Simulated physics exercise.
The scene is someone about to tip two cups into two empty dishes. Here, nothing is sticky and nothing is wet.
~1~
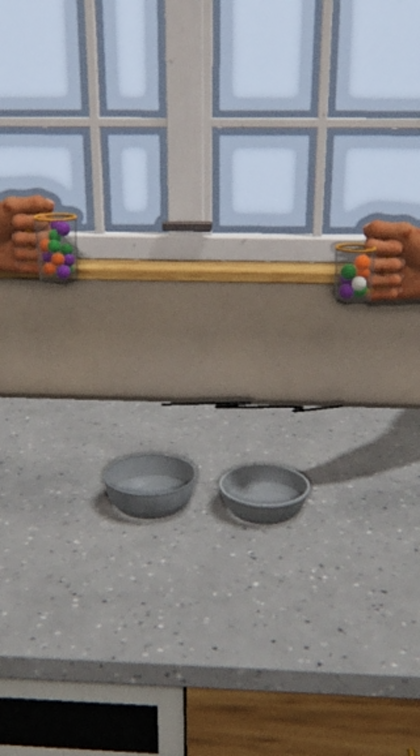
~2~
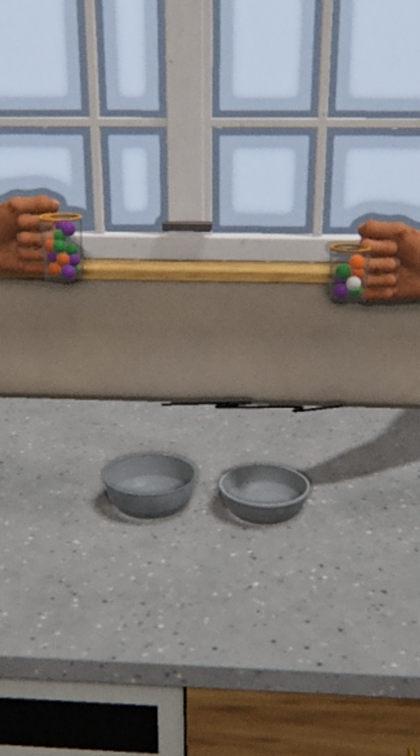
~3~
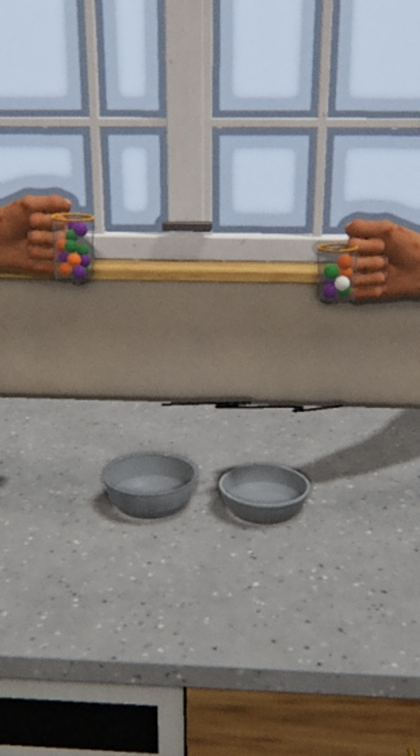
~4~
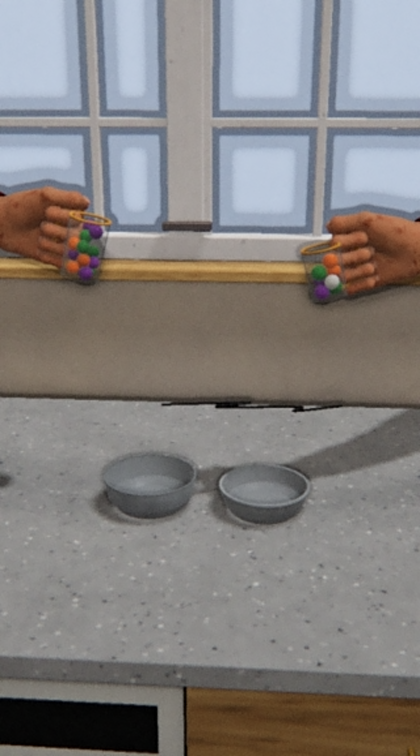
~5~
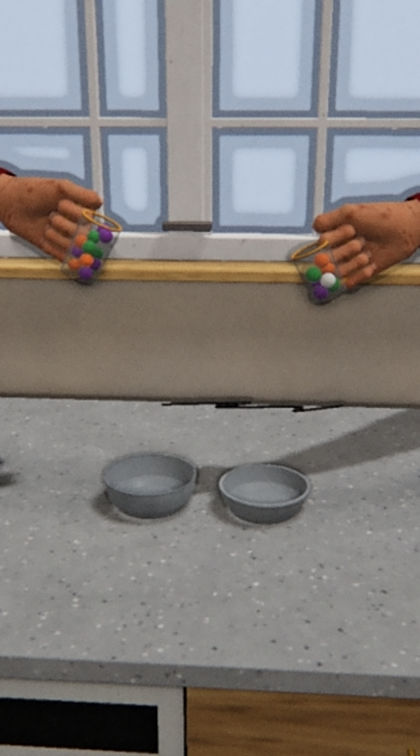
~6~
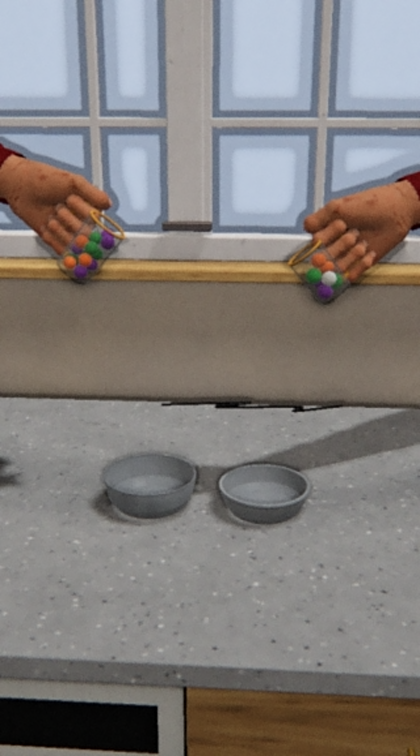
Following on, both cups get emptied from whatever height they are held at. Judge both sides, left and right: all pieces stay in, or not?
At the end, left dish: Bits lost, right dish: Bits lost.
Then, 0.30 s later than the last frame, left, every one still in the cup; right, every one still in the cup.
Then, 0.68 s later than the last frame, left, every one still in the cup; right, every one still in the cup.
Then, 1.09 s later than the last frame, left, roughly half still in the cup, about a tenth in the dish, roughly a third in the air; right, roughly a quarter still in the cup, roughly two thirds in the air.
When it is over, left, roughly a third in the dish, roughly two thirds outside the dish; right, roughly half in the dish, roughly half outside the dish.
